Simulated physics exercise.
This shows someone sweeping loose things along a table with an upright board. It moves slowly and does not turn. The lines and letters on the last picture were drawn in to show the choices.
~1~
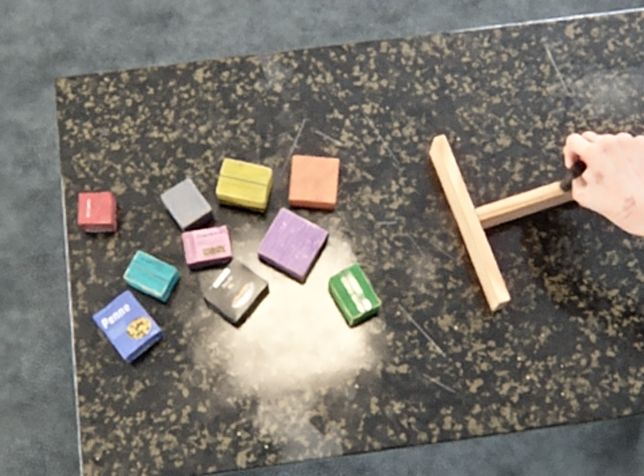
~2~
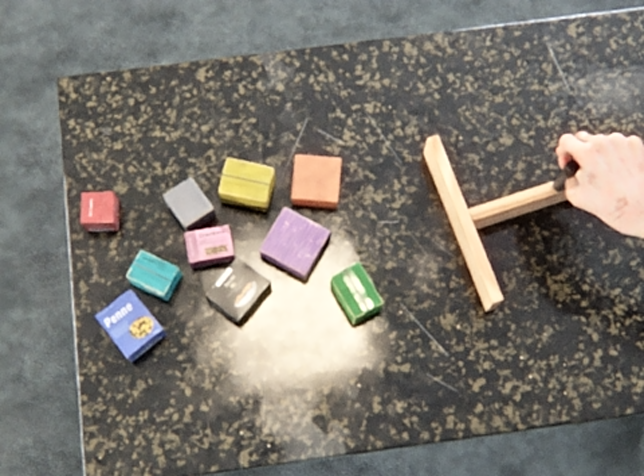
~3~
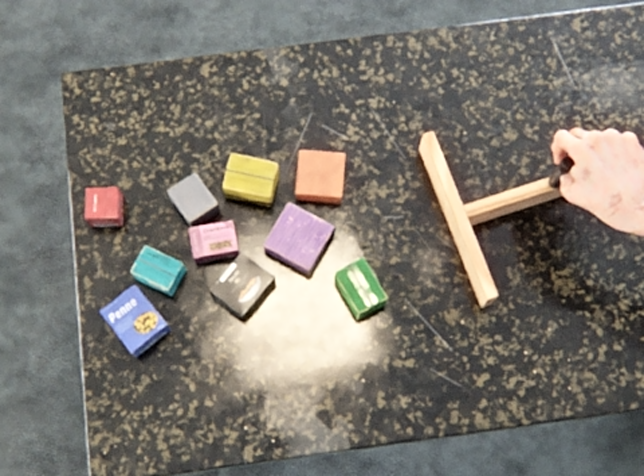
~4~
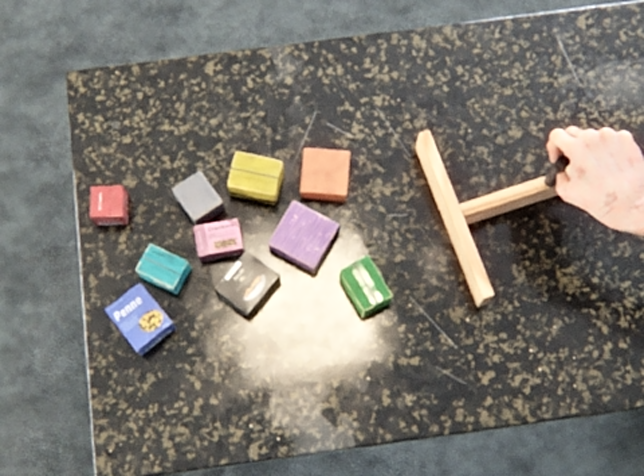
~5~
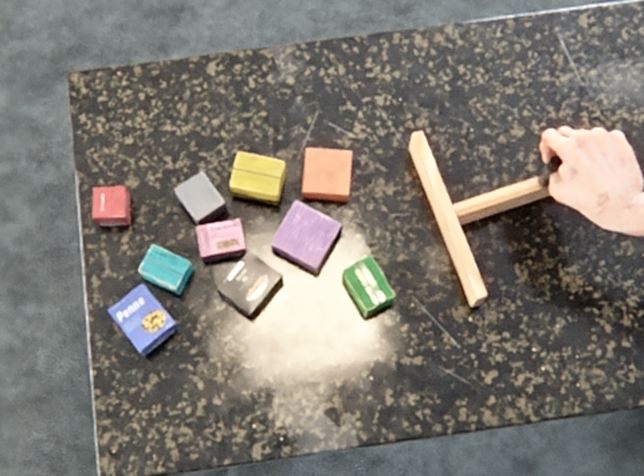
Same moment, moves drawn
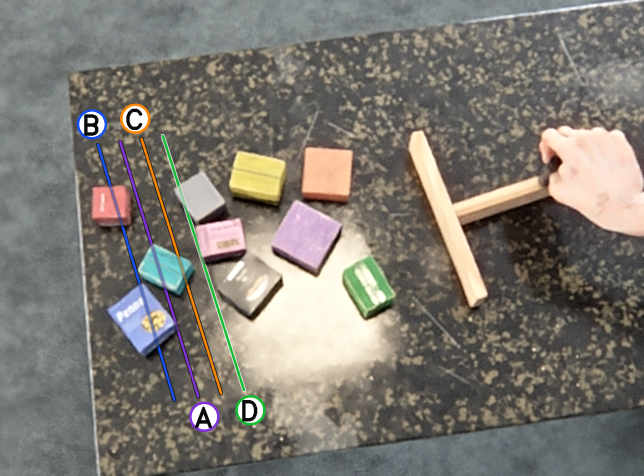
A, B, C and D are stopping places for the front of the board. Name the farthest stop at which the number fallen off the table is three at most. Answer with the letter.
Up to line C.
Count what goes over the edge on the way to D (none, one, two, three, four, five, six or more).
By then, two.
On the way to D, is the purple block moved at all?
Yes.
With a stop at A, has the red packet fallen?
Yes.
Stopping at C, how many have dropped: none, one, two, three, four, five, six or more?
By then, two.
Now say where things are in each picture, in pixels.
Red packet (98, 213); turquoise box (152, 276); blue packet (129, 326), in the first frame.
Board (465, 217); black packet (239, 291), in the second frame.
Board (460, 213); orange block (320, 177), in the third frame.
Board (456, 212); yellow box (256, 178), in the fourth frame.
Board (449, 213); grey block (201, 200); red packet (112, 206); turquoise box (166, 270), in the fifth frame.
On the marked copy, A at (158, 264); B at (135, 267); C at (180, 261); D at (202, 258).
Following C. Soon after the start, board (353, 226); green box (348, 290); yellow box (247, 184).
Later, board (255, 239); red packet (84, 214); grey block (121, 216).
In the end, board (179, 249); grey block over the edge; red packet over the edge; two fallen.
As for the rest, A drops four; B drops six; D is within the limit but short.
